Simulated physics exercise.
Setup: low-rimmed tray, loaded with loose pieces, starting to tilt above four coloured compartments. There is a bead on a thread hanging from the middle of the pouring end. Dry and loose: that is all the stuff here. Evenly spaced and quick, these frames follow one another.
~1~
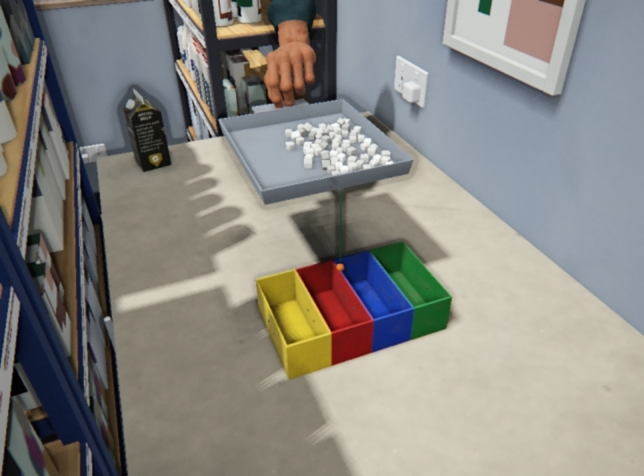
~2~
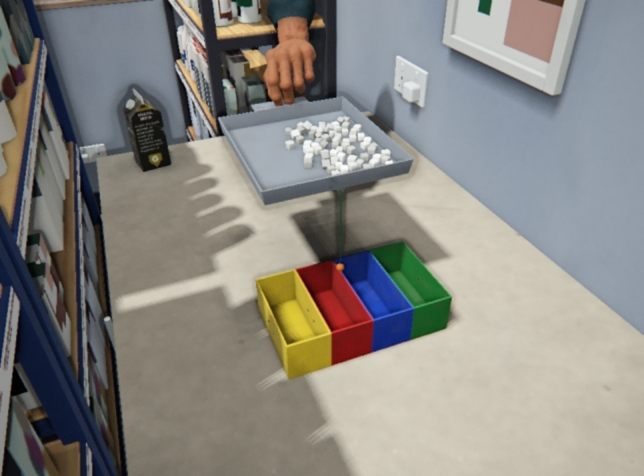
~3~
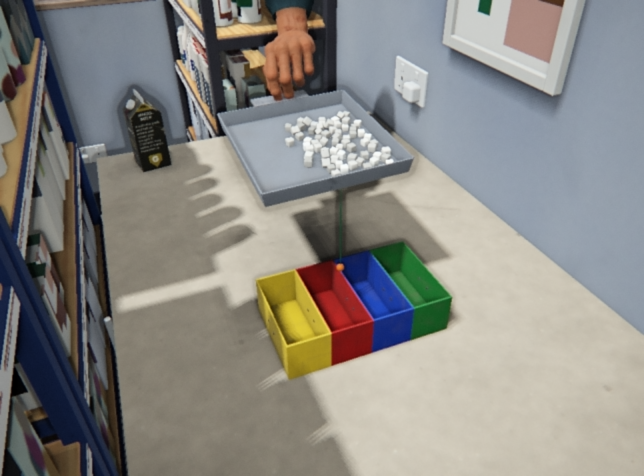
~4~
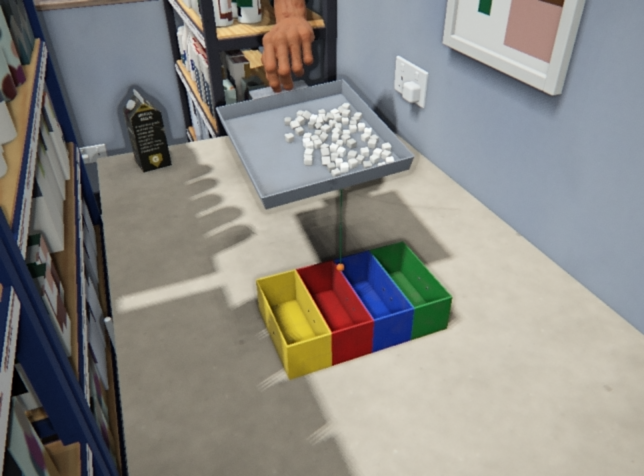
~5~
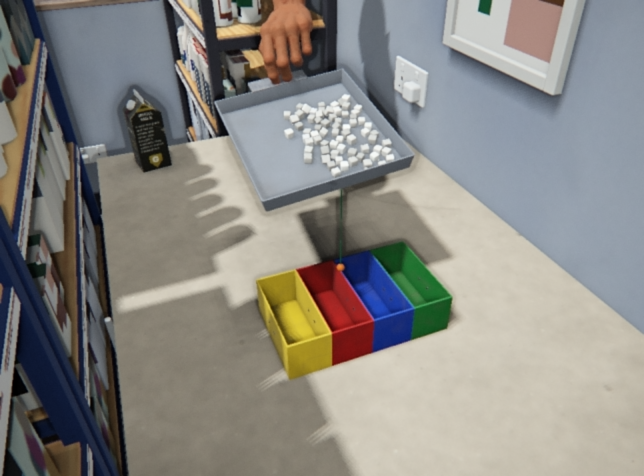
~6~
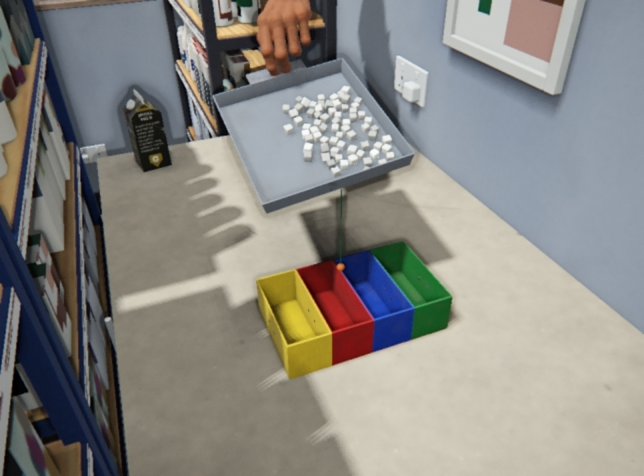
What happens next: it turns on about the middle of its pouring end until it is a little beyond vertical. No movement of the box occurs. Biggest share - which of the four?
Yellow cell.
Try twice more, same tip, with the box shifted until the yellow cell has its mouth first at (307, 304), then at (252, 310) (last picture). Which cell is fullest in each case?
With the first placing it's the yellow one, with the second it's red.
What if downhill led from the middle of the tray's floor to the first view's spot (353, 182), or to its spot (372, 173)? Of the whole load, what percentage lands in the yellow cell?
Well, 0 percent for one and then 0 percent for the other.
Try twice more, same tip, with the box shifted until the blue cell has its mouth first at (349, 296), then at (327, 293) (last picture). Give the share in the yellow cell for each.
You'd get 20 in a hundred first and 10 in a hundred after that.
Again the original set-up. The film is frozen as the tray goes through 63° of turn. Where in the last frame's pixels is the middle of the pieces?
In the last view the centre sits at roughly (306, 178).
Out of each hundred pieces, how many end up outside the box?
About 10 %.
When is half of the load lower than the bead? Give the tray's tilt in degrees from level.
A tilt of roughly 115°.
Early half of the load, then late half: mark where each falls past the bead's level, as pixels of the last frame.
First around (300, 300), afterwards around (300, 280).
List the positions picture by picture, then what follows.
In the first picture, corners of the pouring end at (264, 189) and (410, 159), level; middle of the load at (336, 147), sugar cubes; bead on its thread at (340, 267); yellow cell at (309, 353); red cell at (352, 340); blue cell at (392, 327); green cell at (431, 315).
In the second picture, corners of the pouring end at (264, 189) and (410, 158), level; middle of the load at (336, 146).
In the third picture, corners of the pouring end at (264, 192) and (410, 157), tipped barely, lowest at the left corner; middle of the load at (336, 143).
In the fourth picture, corners of the pouring end at (264, 195) and (410, 155), tipped a little, lowest at the left corner; middle of the load at (336, 138).
In the fifth picture, corners of the pouring end at (264, 198) and (411, 154), tipped a little, lowest at the left corner; middle of the load at (336, 133).
In the sixth picture, corners of the pouring end at (264, 201) and (411, 152), tipped clearly, lowest at the left corner; middle of the load at (335, 129); yellow cell at (310, 353); red cell at (352, 340); blue cell at (393, 327); green cell at (432, 315).
Soon after the last picture, tray tipped steeply; nearly all on the tray; a stray few falling or outside the box.
A little later, tray tipped past a quarter turn; nearly all on the tray; a stray few in the yellow cell; a small part falling or outside the box.
Later still, tray tipped past a quarter turn; about half in the yellow cell; about a quarter in the red cell; a stray few in the green cell; a small part falling or outside the box.
At rest, tray tipped past a quarter turn; about half in the yellow cell; about a quarter in the red cell; a stray few in the green cell; none in the blue cell; a small part outside the box.
